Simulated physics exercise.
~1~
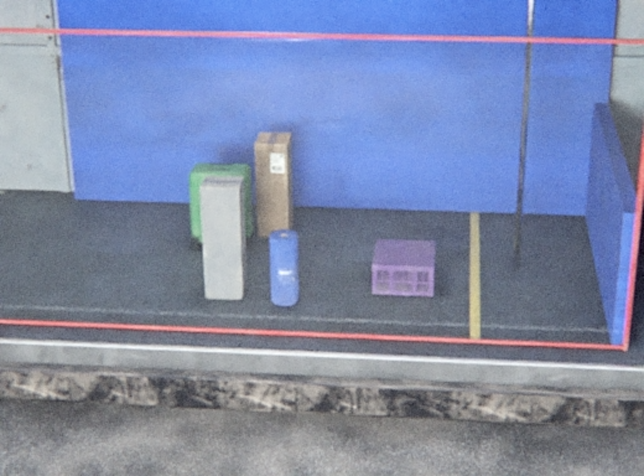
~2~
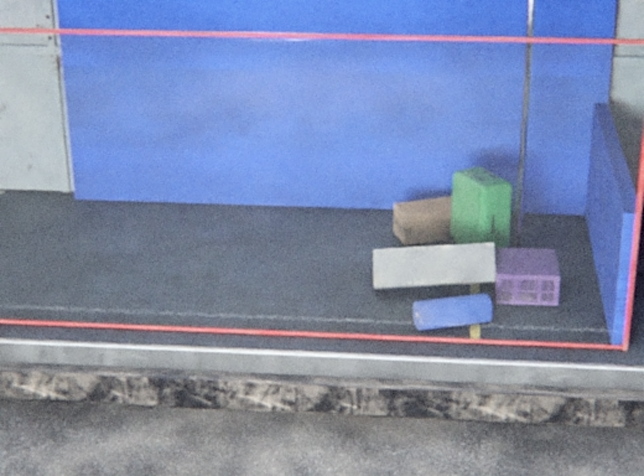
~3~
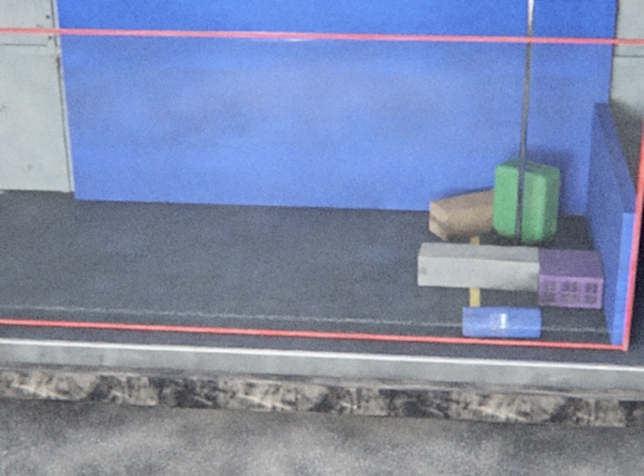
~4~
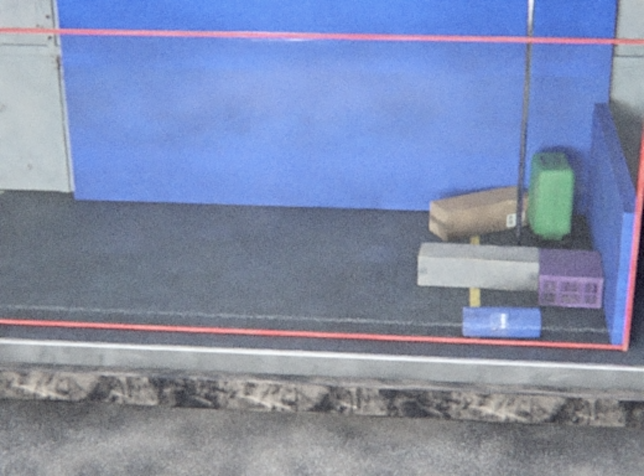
Grey box, brown box and blue roll toppling and sliding right with green case and purple crate, all ending past yellow line.
